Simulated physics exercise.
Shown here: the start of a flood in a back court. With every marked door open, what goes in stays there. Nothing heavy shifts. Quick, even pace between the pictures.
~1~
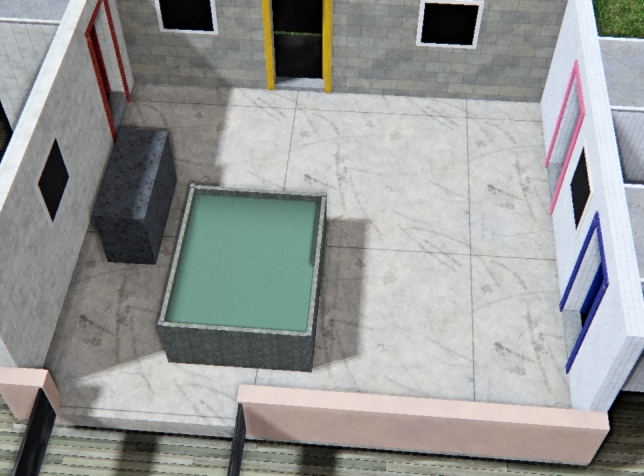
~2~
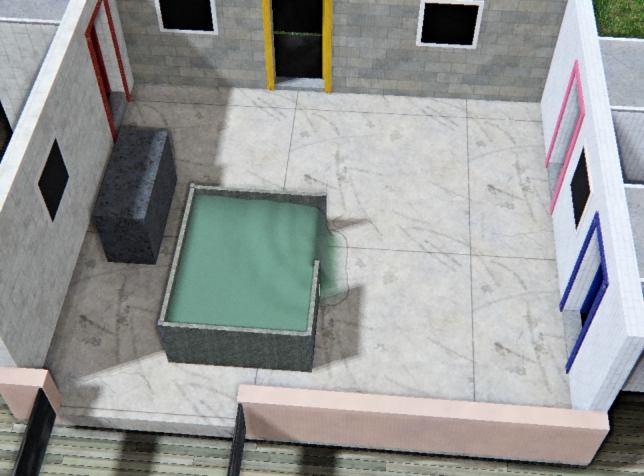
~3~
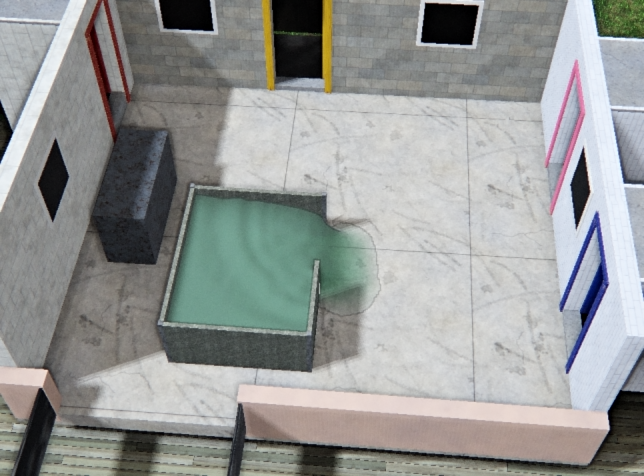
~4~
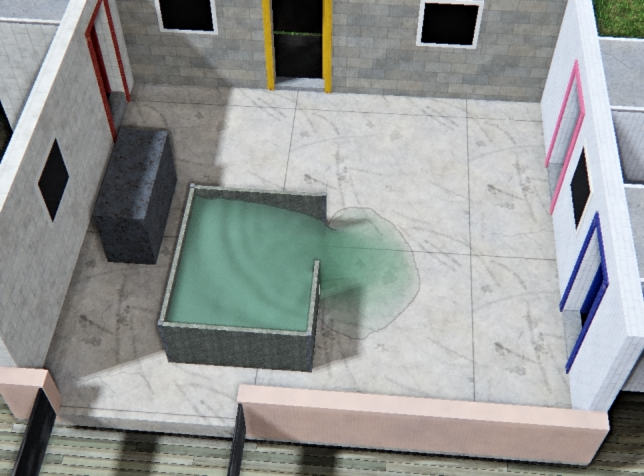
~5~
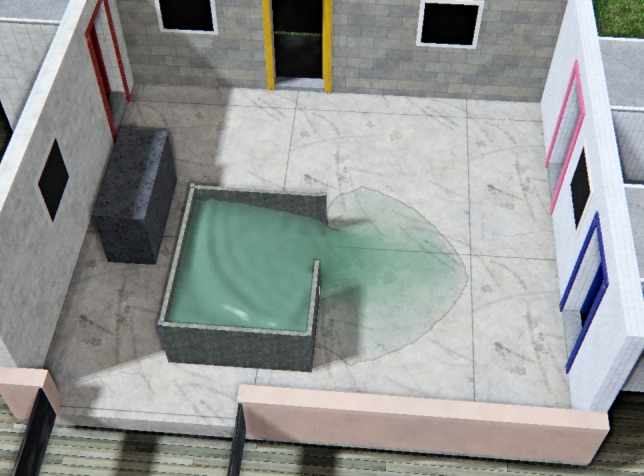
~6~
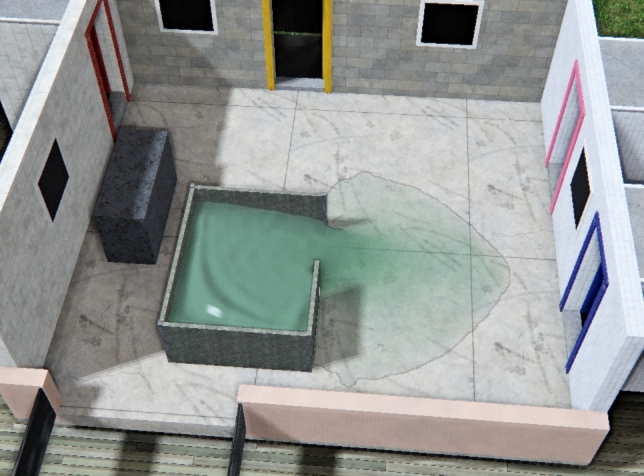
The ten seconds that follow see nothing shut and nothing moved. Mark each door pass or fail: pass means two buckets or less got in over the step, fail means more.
Yellow door - pass, pink door - fail, blue door - fail, red door - pass.
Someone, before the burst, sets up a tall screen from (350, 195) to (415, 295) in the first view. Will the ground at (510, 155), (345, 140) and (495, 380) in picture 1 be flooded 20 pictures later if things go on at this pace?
Results in sequence: Bone-dry / swamped / swamped.
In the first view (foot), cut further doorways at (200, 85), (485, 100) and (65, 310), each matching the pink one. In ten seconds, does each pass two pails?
Note: Door one undershoots; door two overshoots; door three undershoots.
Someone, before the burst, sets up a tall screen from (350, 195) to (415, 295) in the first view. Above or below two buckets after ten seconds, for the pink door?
In the end the pink door falls below the limit.
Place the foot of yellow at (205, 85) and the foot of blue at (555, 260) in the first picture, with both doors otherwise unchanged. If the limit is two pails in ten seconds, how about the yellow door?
In this case yellow door stays within the limit.
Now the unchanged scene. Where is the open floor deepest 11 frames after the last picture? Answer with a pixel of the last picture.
Check close to (536, 104).
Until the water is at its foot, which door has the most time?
Answer - the door marked red.
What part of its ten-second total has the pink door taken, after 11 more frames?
Some 35 per cent.
A moment on, water covers 35 % of the floor; the yellow door not reached, the pink door wet at the sill, nothing in, the blue door under two buckets in, the red door not reached.
Next, water covers 45 % of the floor; the yellow door not reached, the pink door over two buckets in, the blue door far over two buckets in, the red door not reached.
Then, water covers 45 % of the floor; the yellow door not reached, the pink door far over two buckets in, the blue door far over two buckets in, the red door not reached.
Later, water covers 90 % of the floor; the yellow door wet at the sill, nothing in, the pink door far over two buckets in, the blue door far over two buckets in, the red door wet at the sill, nothing in.
In the end, water covers 100 % of the floor; the yellow door wet at the sill, nothing in, the pink door far over two buckets in, the blue door far over two buckets in, the red door wet at the sill, nothing in.
